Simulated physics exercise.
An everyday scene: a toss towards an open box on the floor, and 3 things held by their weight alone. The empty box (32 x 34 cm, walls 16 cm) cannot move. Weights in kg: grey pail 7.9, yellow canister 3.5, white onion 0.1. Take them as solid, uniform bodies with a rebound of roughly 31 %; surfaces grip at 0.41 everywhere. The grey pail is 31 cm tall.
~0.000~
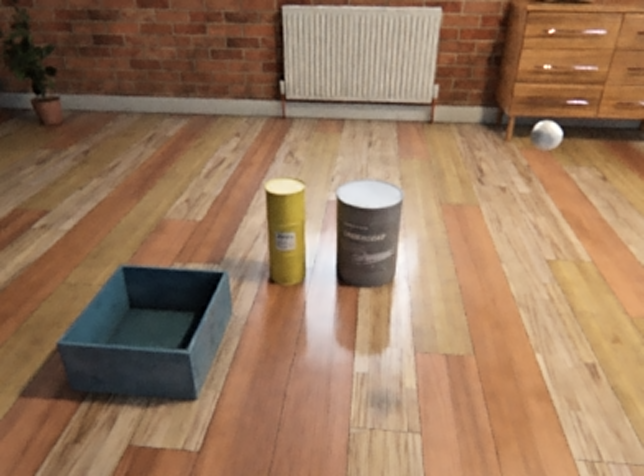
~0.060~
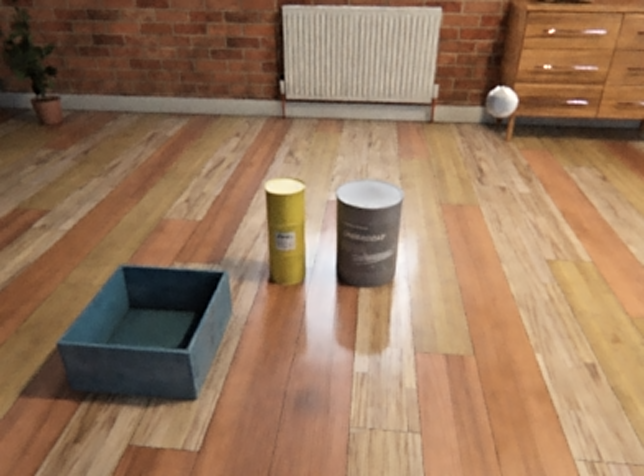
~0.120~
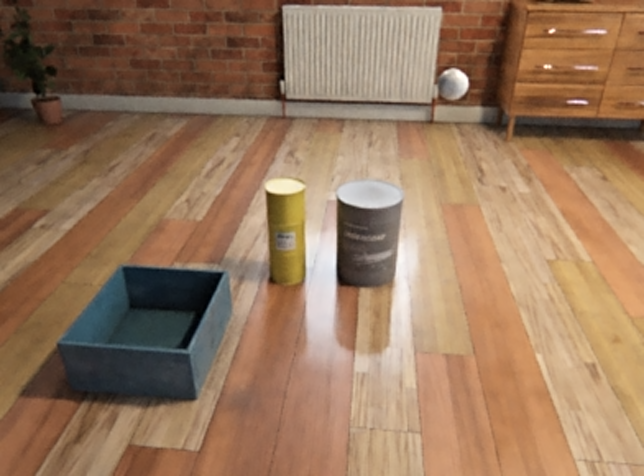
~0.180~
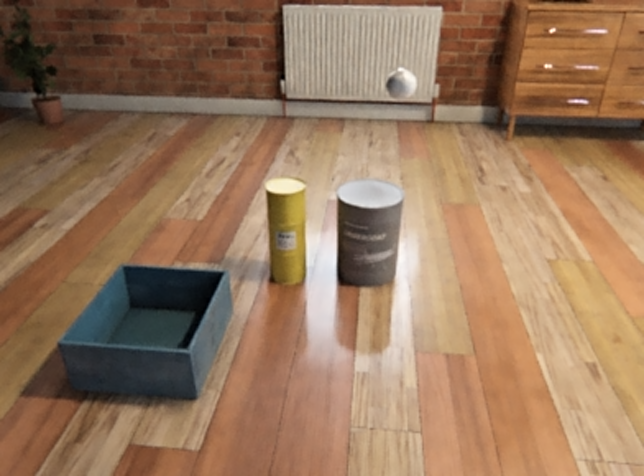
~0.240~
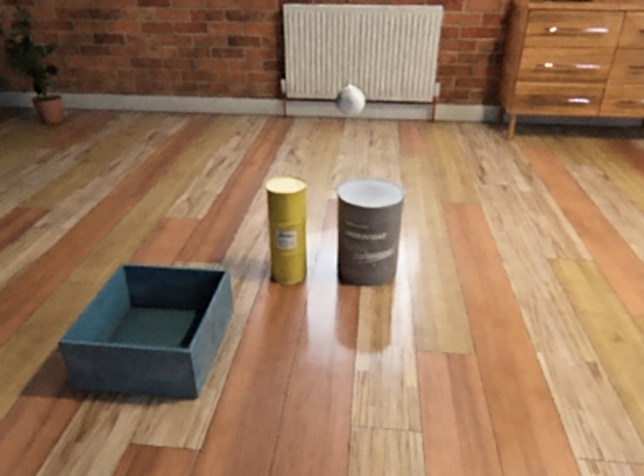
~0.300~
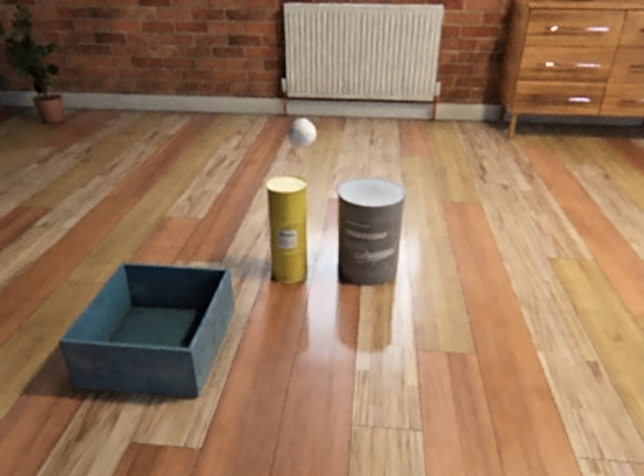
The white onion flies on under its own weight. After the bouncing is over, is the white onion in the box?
It finishes inside.
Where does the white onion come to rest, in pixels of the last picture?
At about (164, 344).
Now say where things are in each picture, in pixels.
In the first frame, 94 cm from the box's middle; white onion (546, 136); grey pail (368, 233).
In the second frame, 84 cm from the box's middle; white onion (501, 102); grey pail (368, 233).
In the third frame, 73 cm from the box's middle; white onion (452, 85); grey pail (368, 233).
In the fourth frame, 63 cm from the box's middle; white onion (401, 85); grey pail (368, 233).
In the fifth frame, 53 cm from the box's middle; white onion (350, 101); grey pail (369, 232).
In the sixth frame, 43 cm from the box's middle; white onion (302, 133); grey pail (369, 231).
After 0.50 s, onion inside the box; white onion near (179, 309).
After 0.60 s, onion inside the box; white onion near (135, 329).
After 0.90 s, onion inside the box; white onion near (138, 342).
In the end (2.5 s), onion inside the box; the bystanders under 10 cm from the start. At the end, from the last picture's camera, white onion near (163, 344).
